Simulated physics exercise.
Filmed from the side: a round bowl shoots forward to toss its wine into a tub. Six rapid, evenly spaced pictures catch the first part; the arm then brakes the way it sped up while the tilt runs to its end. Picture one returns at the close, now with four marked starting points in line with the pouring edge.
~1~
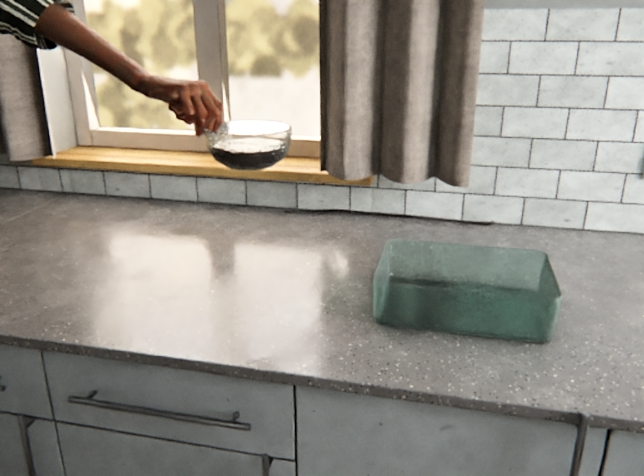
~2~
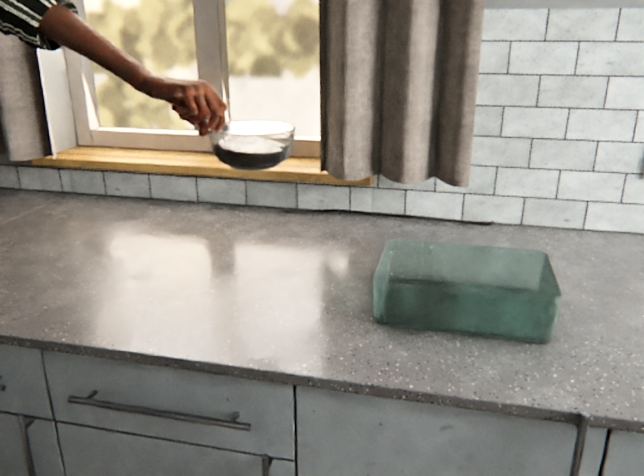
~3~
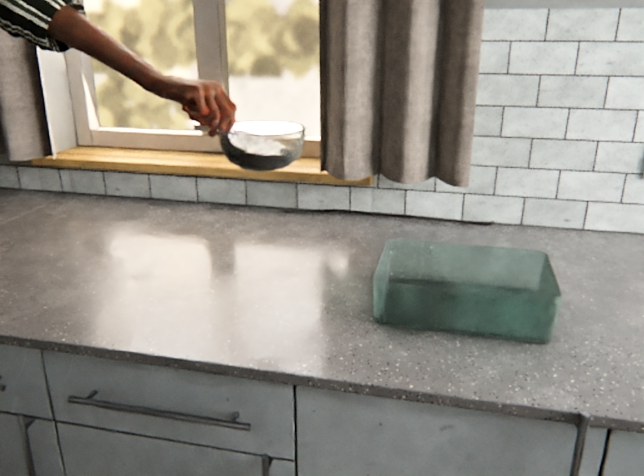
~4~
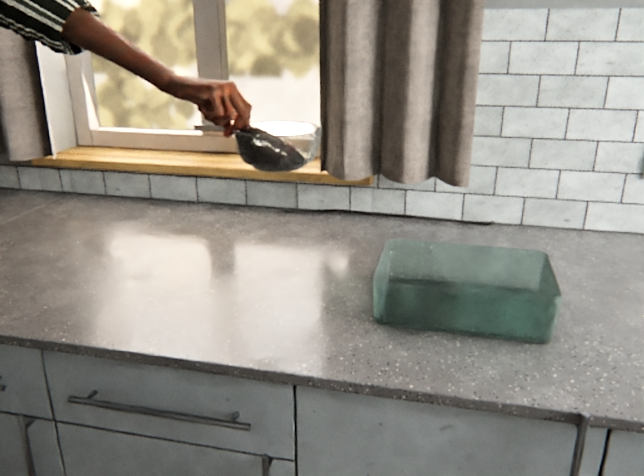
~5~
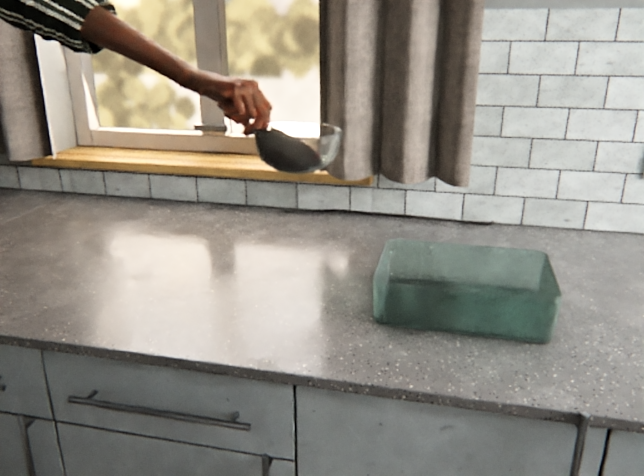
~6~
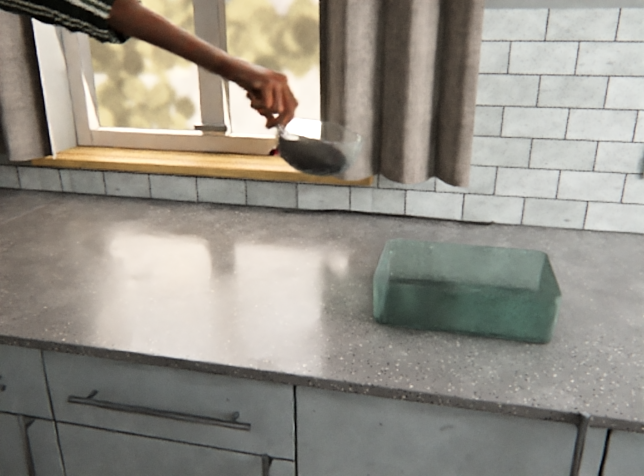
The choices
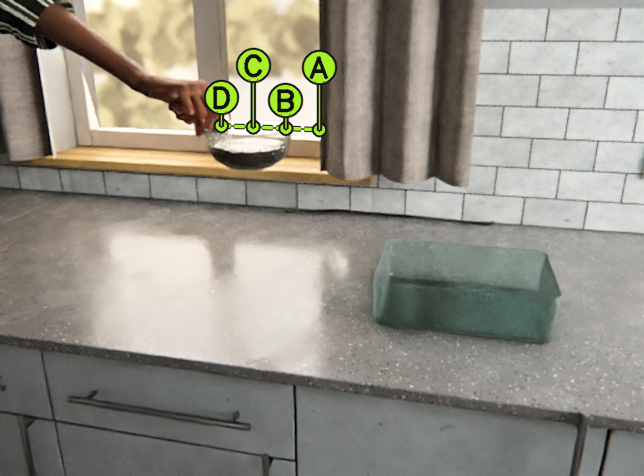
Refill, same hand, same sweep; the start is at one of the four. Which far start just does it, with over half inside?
The limit is D.
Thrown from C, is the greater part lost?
No, that is safe.
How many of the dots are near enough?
All four.
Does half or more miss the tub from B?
No.
On the marked copy, A at (319, 129); B at (285, 128); C at (253, 127); D at (221, 125).
If A is chosen, about 73 % lands in the tub, 8 % falls short and 19 % goes beside or beyond.
If B is chosen, about 81 % lands in the tub, 7 % falls short and 12 % goes beside or beyond.
If C is chosen, about 71 % lands in the tub, 12 % falls short and 17 % goes beside or beyond.
If D is chosen, about 61 % lands in the tub, 25 % falls short and 14 % goes beside or beyond.
